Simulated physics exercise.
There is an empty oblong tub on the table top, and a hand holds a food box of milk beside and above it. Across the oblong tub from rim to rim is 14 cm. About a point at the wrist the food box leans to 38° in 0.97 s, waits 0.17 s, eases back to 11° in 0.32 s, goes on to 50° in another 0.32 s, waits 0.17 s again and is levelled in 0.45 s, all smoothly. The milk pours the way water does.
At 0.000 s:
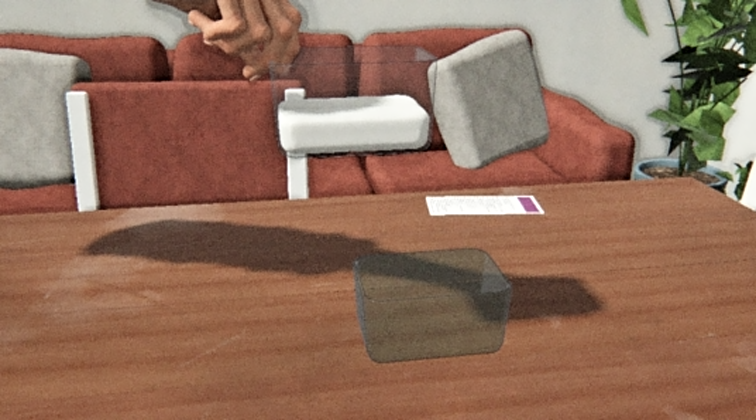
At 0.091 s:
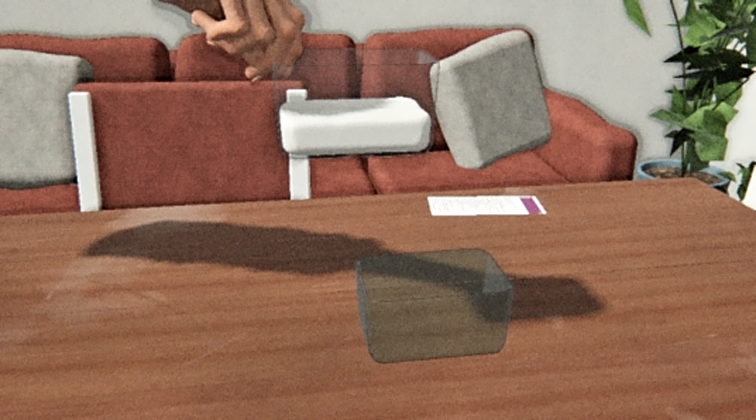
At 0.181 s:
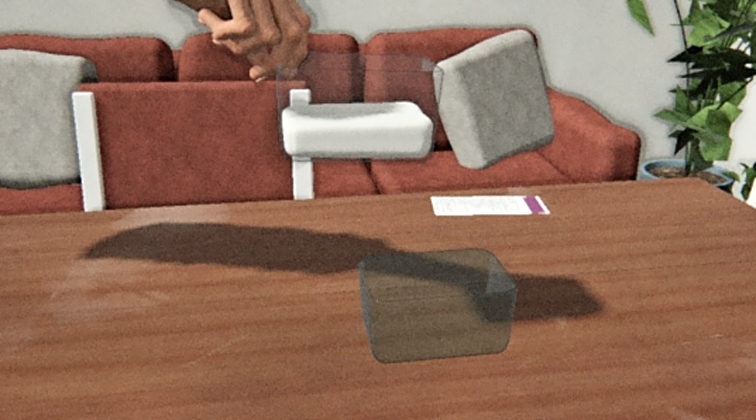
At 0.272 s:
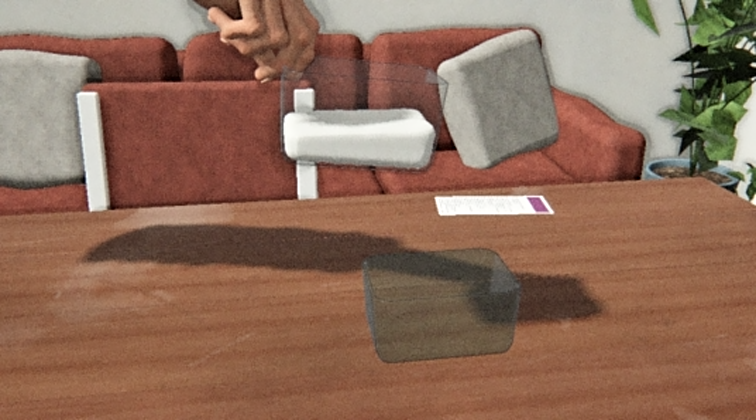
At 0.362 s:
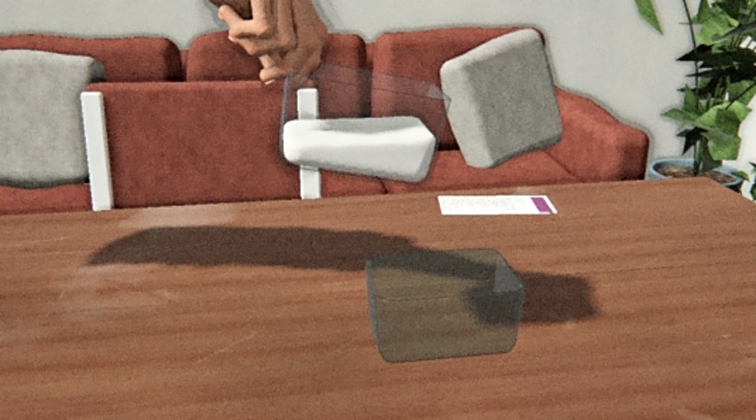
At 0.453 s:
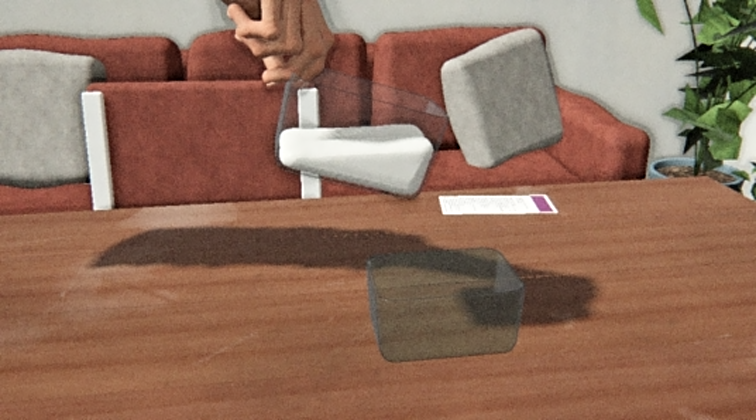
A hand held a clear box of white milk above a wooden table, level at first, then slowly tilted it down to the right, while an empty see-through tub sat still on the table below.
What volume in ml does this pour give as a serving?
I would say about 45 ml.
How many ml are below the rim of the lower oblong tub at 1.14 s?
About 0 ml.
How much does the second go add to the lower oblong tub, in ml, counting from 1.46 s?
It picks up around 40 ml.
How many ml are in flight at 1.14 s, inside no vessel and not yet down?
About 0 ml.
By 1.14 s the tilt is 38° and the oblong tub has 0 ml, the food box 380 ml, and 0 ml is on the table top.
By 1.46 s the tilt is 11° and the oblong tub has 0 ml, the food box 380 ml, and 0 ml is on the table top.
By 1.95 s the tilt is 50° and the oblong tub has 20 ml, the food box 350 ml, and 0 ml is on the table top.
By 2.27 s the tilt is 9° and the oblong tub has 45 ml, the food box 335 ml, and 0 ml is on the table top.
At rest the oblong tub has 45 ml, the food box 335 ml, and 0 ml is on the table top.
